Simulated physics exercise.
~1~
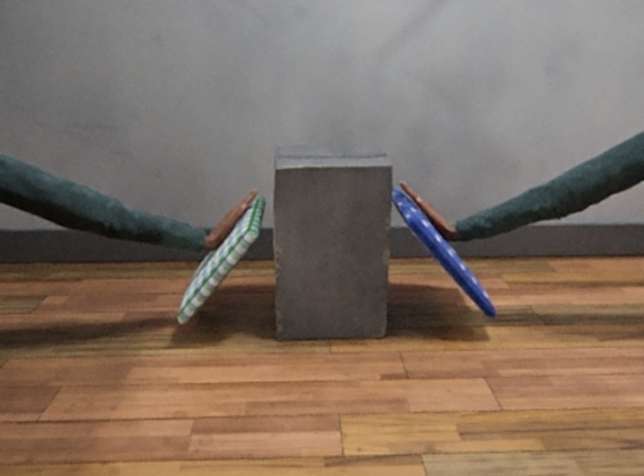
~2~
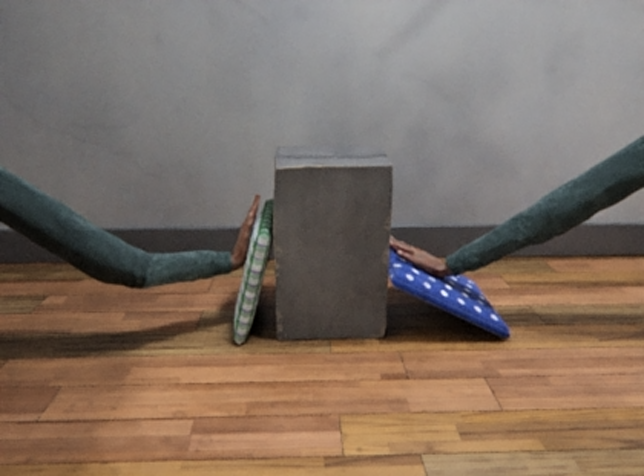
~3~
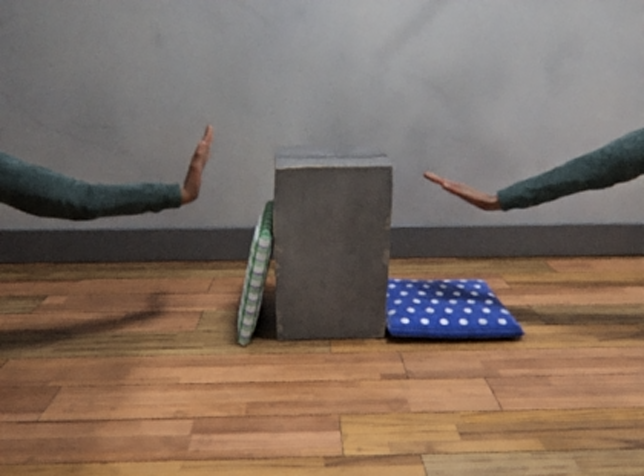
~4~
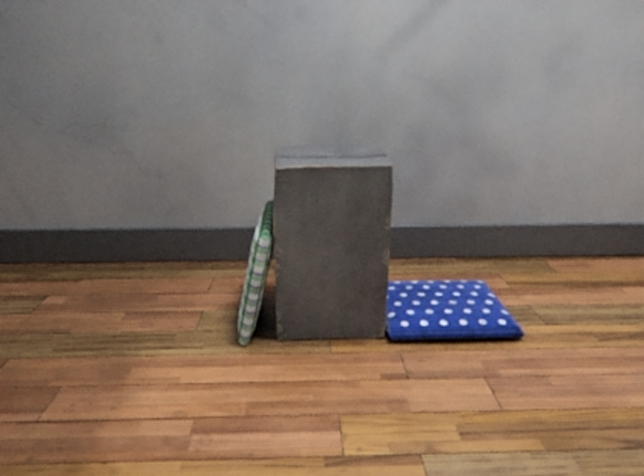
Two hands rest seat pads against a grey box; the green stays leaning, the blue slides flat.
